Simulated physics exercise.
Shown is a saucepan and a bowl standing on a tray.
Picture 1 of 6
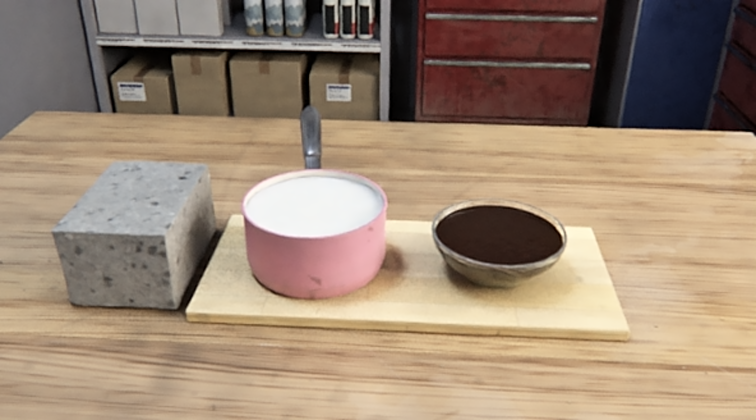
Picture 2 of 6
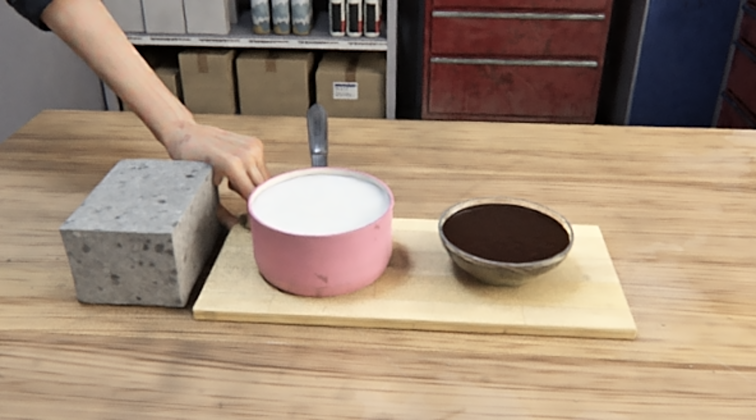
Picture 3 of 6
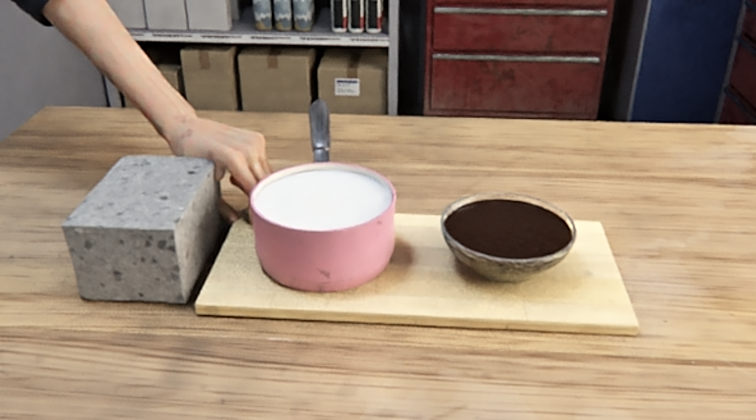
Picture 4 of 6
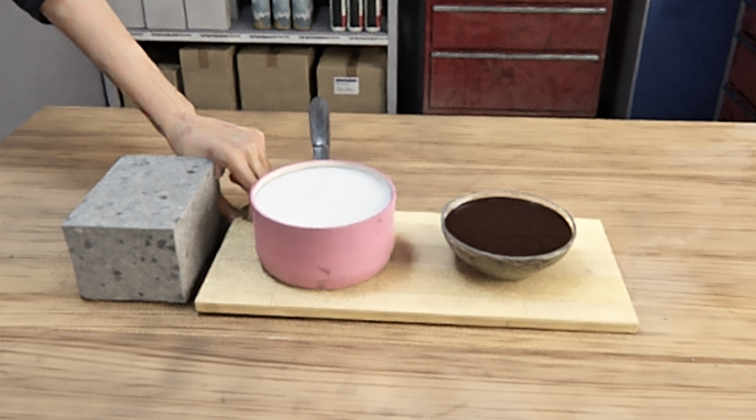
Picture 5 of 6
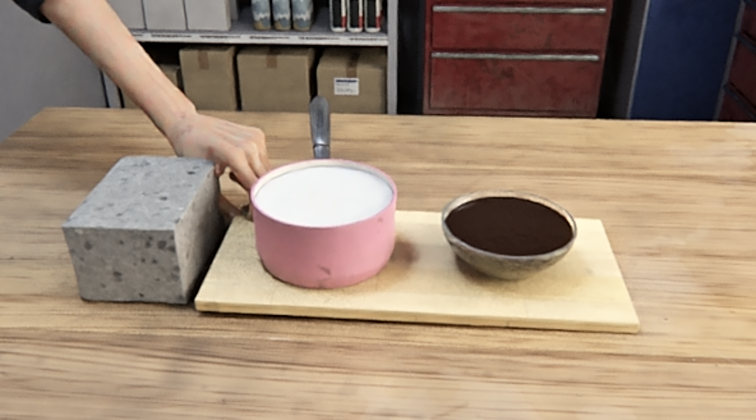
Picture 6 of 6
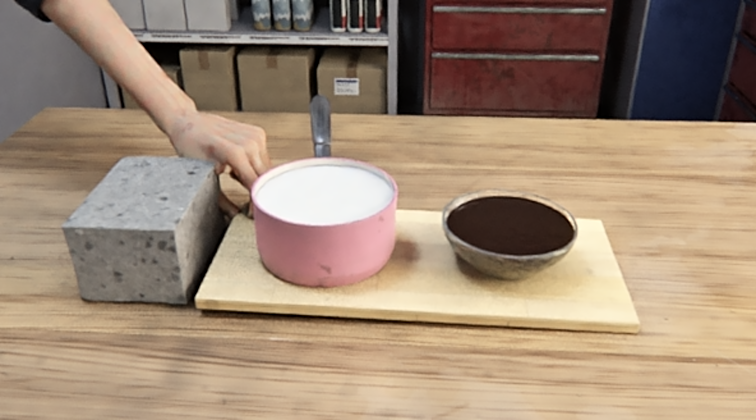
The video shows a pink saucepan of white liquid and a glass bowl of dark contents on a wooden board beside a gray block, as a hand reaches in from the left, grips the board's left end and barely raises it.
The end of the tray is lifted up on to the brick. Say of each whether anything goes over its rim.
In the end saucepan: Watch it tip some out, bowl: Watch it tip some out.
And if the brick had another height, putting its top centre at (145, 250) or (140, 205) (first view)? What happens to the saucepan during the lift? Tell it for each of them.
As listed: Holds, loses some.
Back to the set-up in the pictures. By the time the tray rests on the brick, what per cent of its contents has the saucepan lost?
About 16 %.
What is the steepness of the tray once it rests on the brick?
I reckon something near 13°.
A moment on, the tray slopes by about 7°; saucepan, a puddle lies under it; bowl, all is still inside.
Further on, the tray slopes by about 15°; saucepan, a puddle lies under it; bowl, a puddle lies under it.
When it is over, the tray slopes by about 13°, resting on the brick; saucepan, a puddle lies under it; bowl, a puddle lies under it.
